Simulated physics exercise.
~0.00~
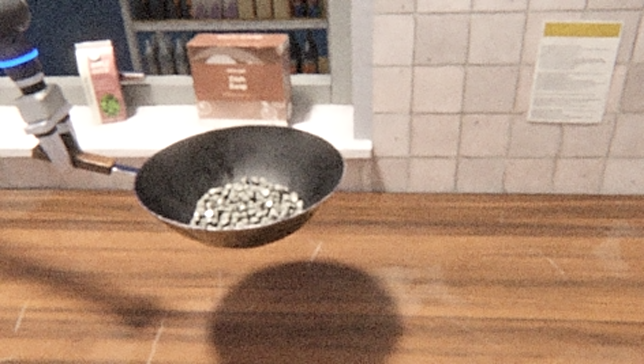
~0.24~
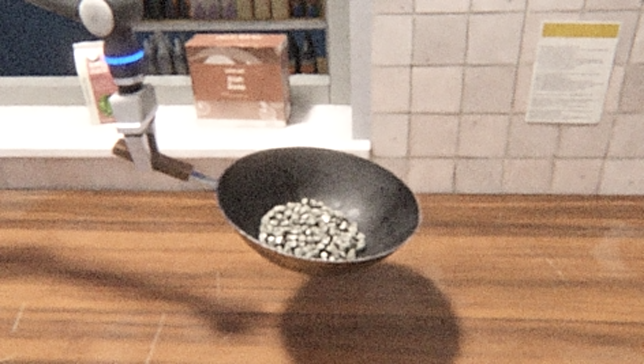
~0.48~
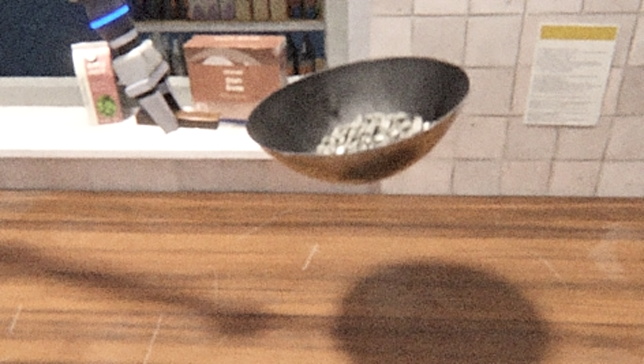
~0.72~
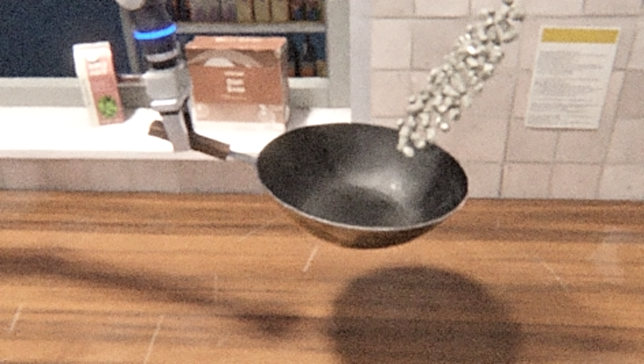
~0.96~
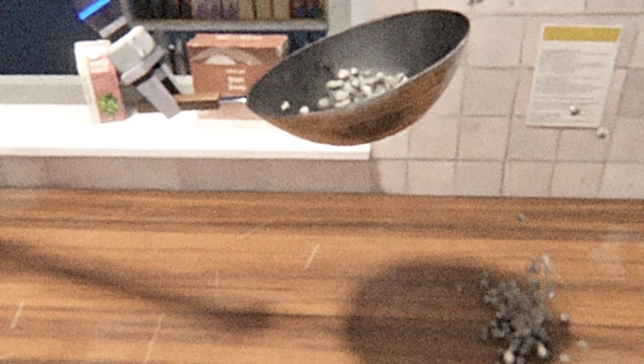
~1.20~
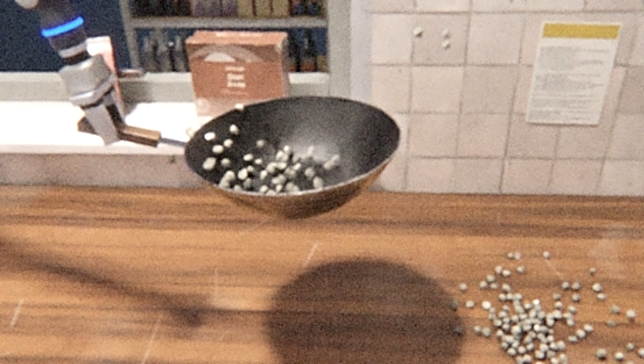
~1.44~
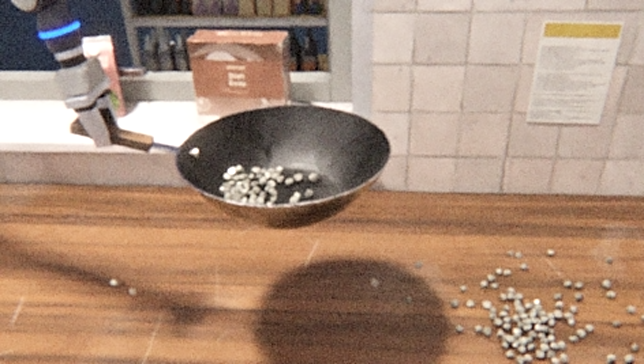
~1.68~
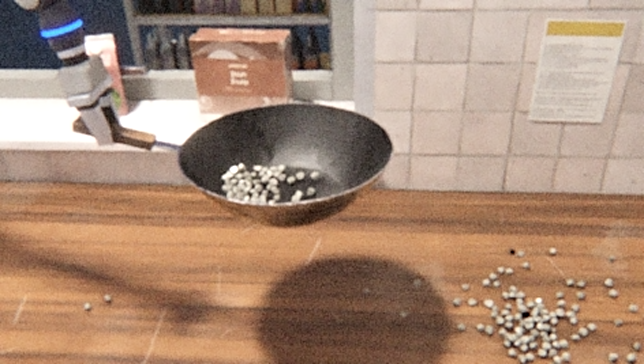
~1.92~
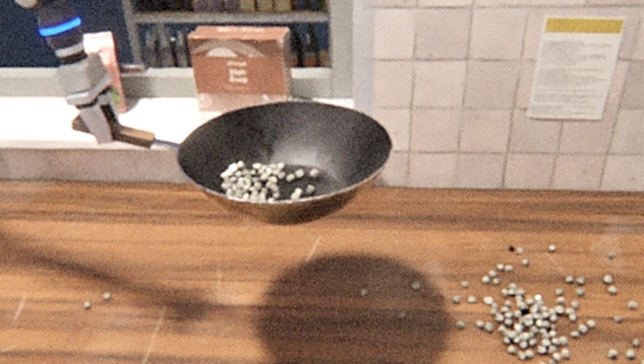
The clip opens with a robot arm holding a dark wok of small pale pebbles above a wooden table, with a box on the ledge behind. The arm moves the wok to the right, then lifts it, tilting it back towards the arm. As the wok drops and levels, the pebbles fly up beyond its right rim in a long stream. The wok rises and tilts again, catching some while many others land on the table at right. It moves back left and lower, and levels. It ends still, holding a small heap, with most pebbles scattered on the table.
